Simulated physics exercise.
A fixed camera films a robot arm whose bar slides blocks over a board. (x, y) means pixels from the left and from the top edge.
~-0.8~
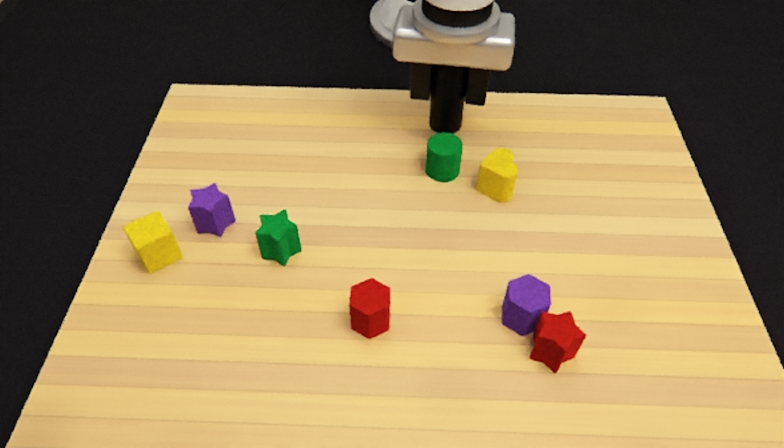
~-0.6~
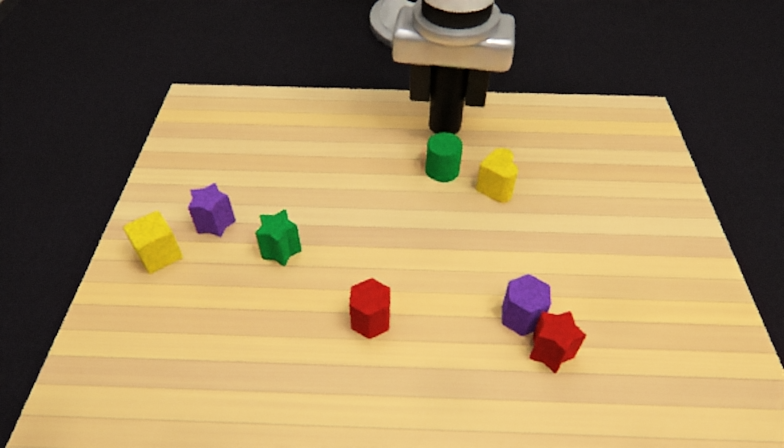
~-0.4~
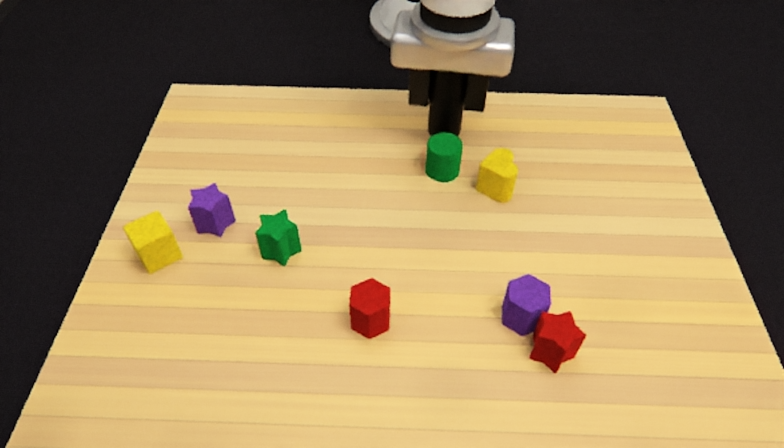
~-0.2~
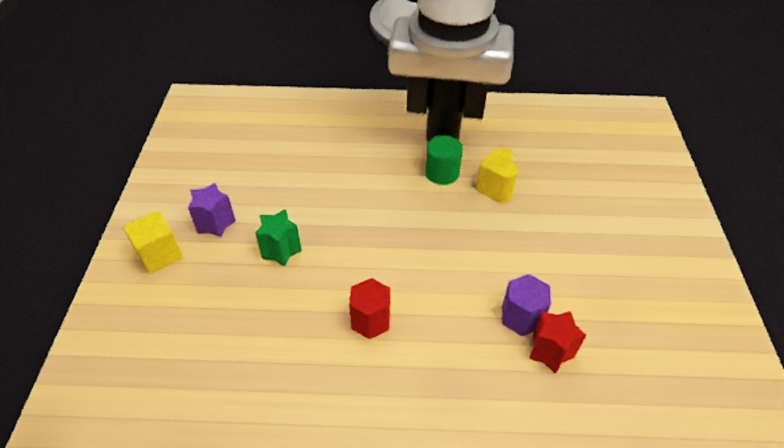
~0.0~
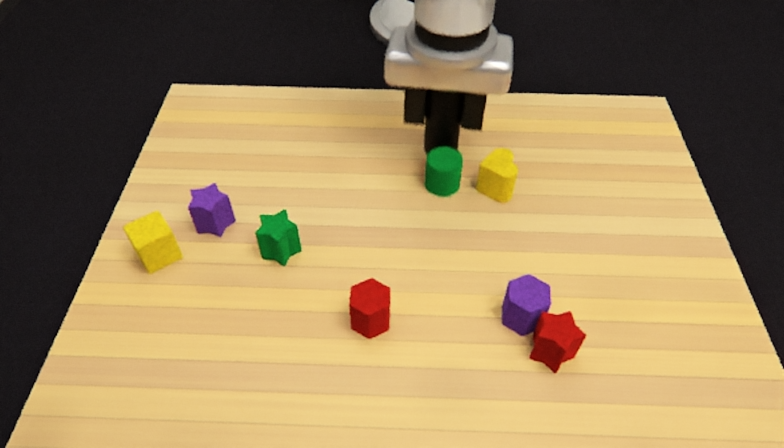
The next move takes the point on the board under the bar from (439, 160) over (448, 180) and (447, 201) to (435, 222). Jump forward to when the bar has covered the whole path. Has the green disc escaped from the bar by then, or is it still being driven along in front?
It is still in front.
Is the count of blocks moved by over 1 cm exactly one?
Yes, I think so.
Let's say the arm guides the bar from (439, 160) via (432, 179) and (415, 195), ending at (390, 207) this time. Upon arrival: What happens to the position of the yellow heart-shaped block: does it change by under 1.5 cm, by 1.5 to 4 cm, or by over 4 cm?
It ends under 1.5 cm away.
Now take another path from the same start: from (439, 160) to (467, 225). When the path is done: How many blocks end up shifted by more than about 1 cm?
That makes 1 block.
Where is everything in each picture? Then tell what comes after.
Lower end of the bar (445, 124), tops of blocks, green disc (445, 143), yellow heart-shaped block (501, 162), in the first picture.
Bar (445, 126), blocks as before, in the second picture.
Bar (444, 130), blocks as before, in the third picture.
Bar (443, 138), green disc (445, 146), in the fourth picture.
Bar (441, 148), green disc (445, 158), yellow heart-shaped block (501, 162), in the fifth picture.
The first path, step by step. Halfway along, bar (450, 179); green disc (448, 191).
At the end, bar (436, 210); green disc (441, 225); yellow heart-shaped block not moved.
